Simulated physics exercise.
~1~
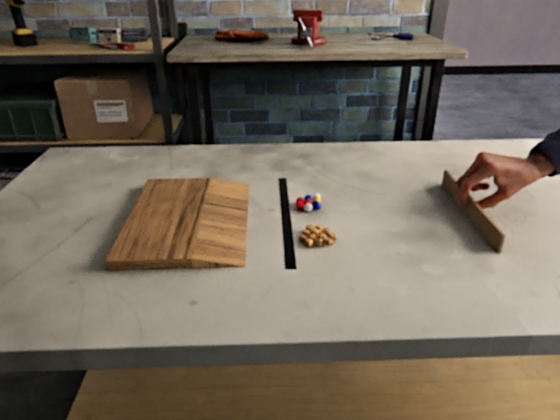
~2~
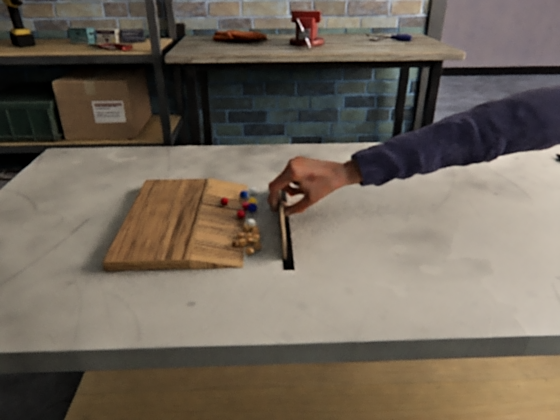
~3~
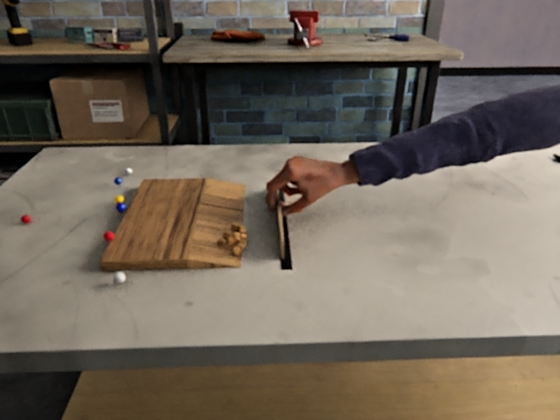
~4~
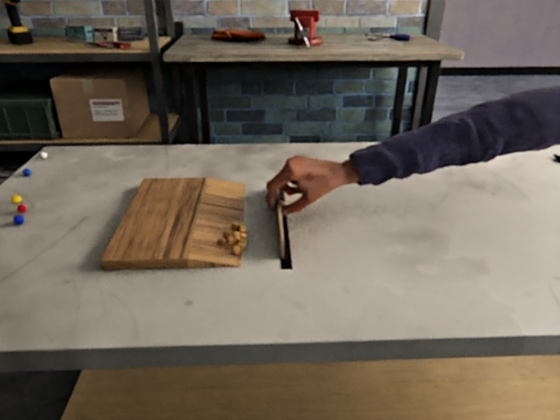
Hand sweeping a card left to black tape, sending colored balls over a wooden slab while brown bits stay at its edge.
